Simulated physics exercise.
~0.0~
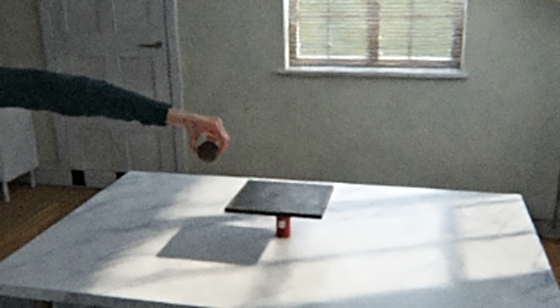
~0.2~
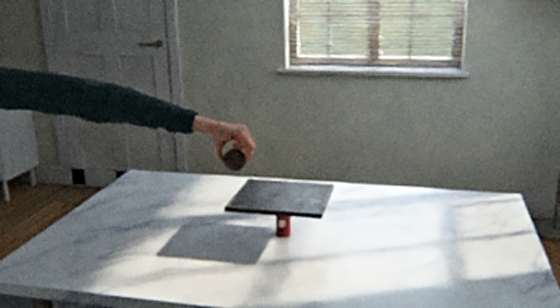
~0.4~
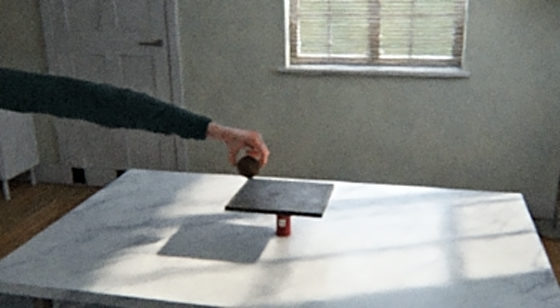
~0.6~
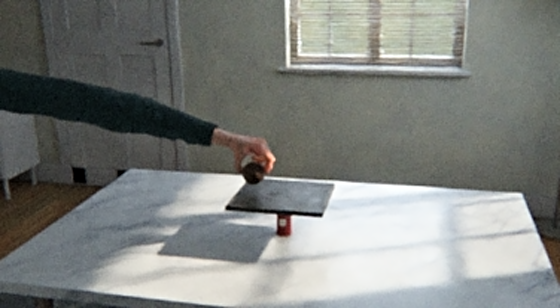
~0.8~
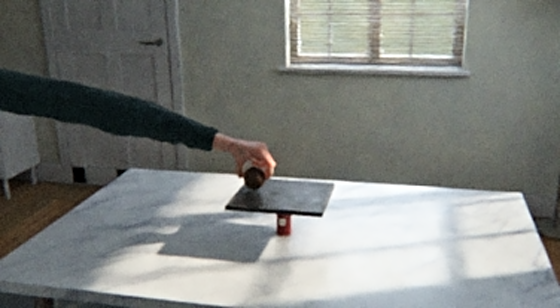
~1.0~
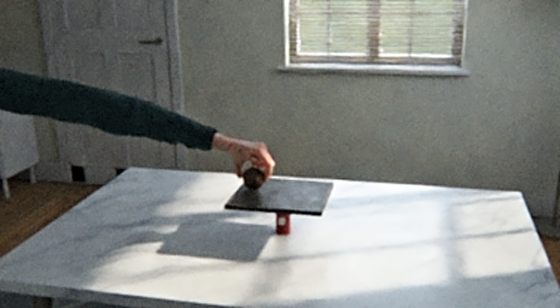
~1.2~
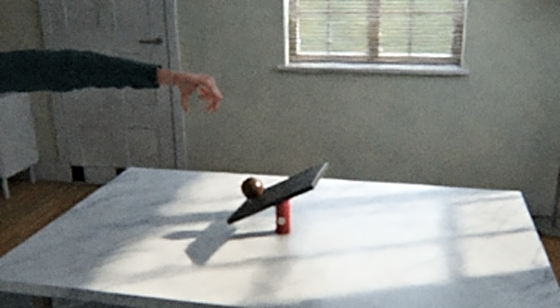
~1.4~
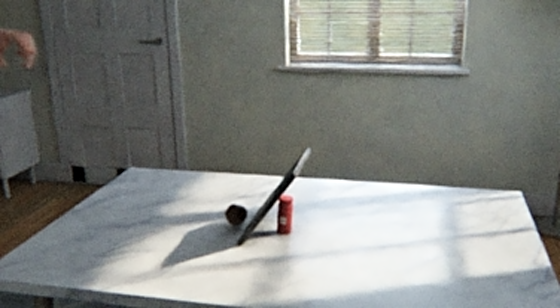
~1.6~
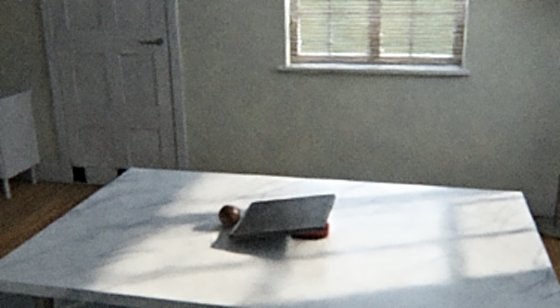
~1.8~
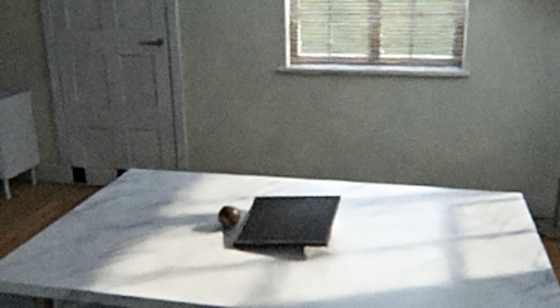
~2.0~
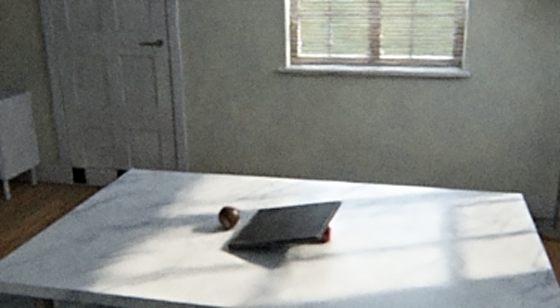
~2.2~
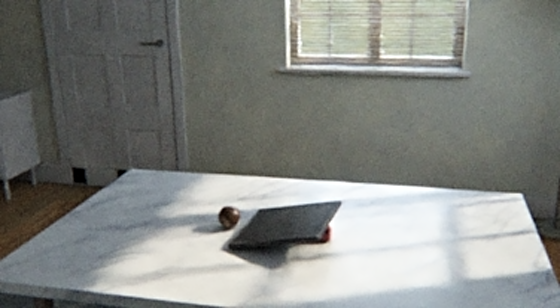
The clip shows a hand setting a brown onion on the left side of a black lid balanced on an upright red shaker, then letting go; the lid tips steeply left, the onion drops to the table, and the shaker topples, leaving the lid resting slanted over it.
